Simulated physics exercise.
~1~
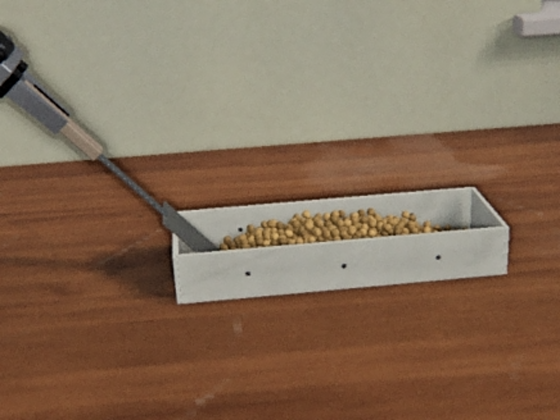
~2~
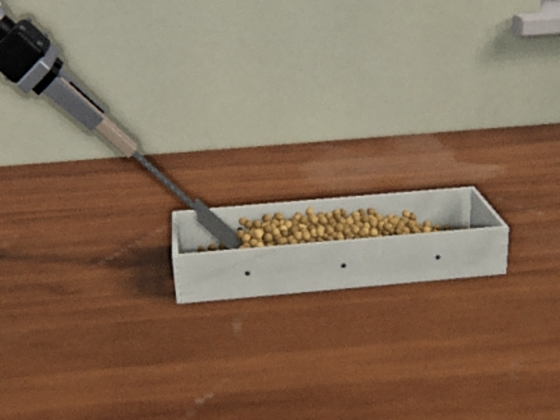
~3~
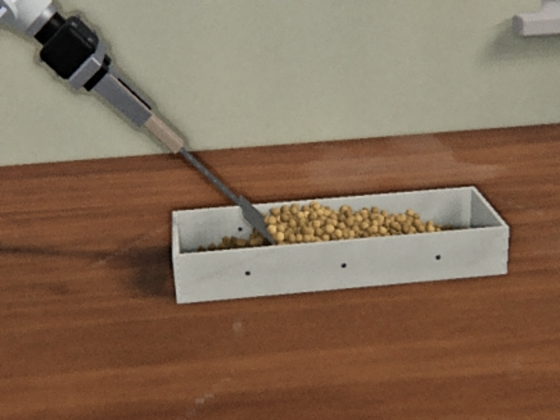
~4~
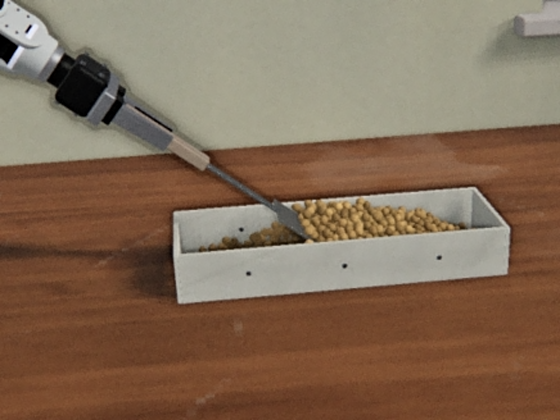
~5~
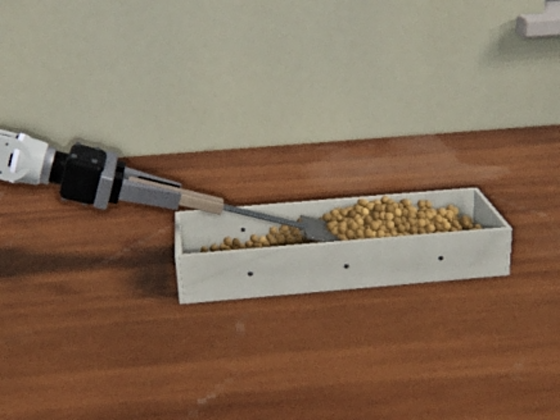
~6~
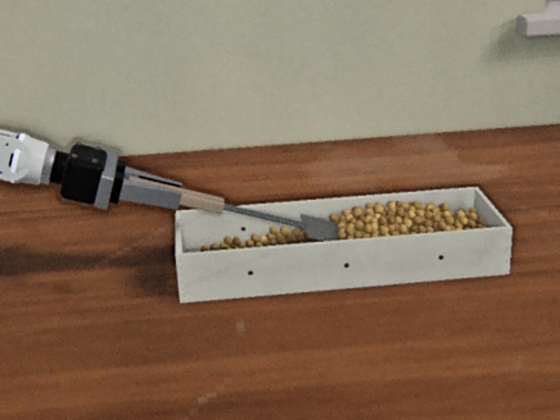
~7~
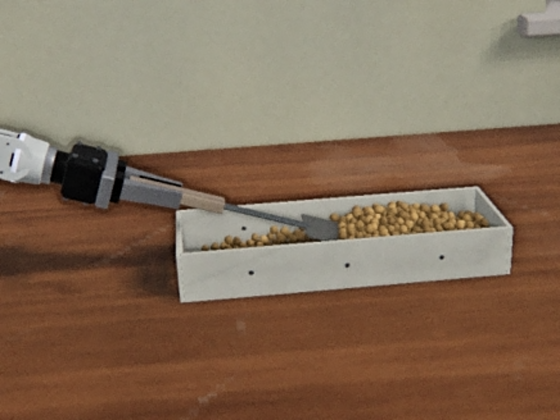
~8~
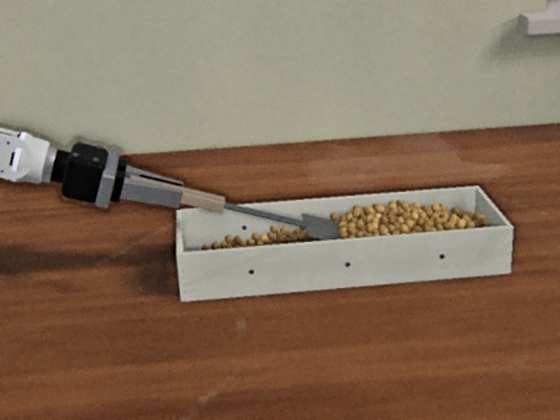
At the start, a robot arm reaches in from the upper left, its paddle resting in the left end of a long pale trough on a wooden table, beside a low heap of dried chickpeas. The arm moves the paddle rightward, pushing the chickpeas ahead of it and leaving a thin scatter behind. As it nears the middle, the arm tilts lower and the blade flattens, while the heap gathers in the right half. The paddle then stops and a few chickpeas settle. It ends with the paddle still against the heap, the chickpeas inside the unmoved trough.
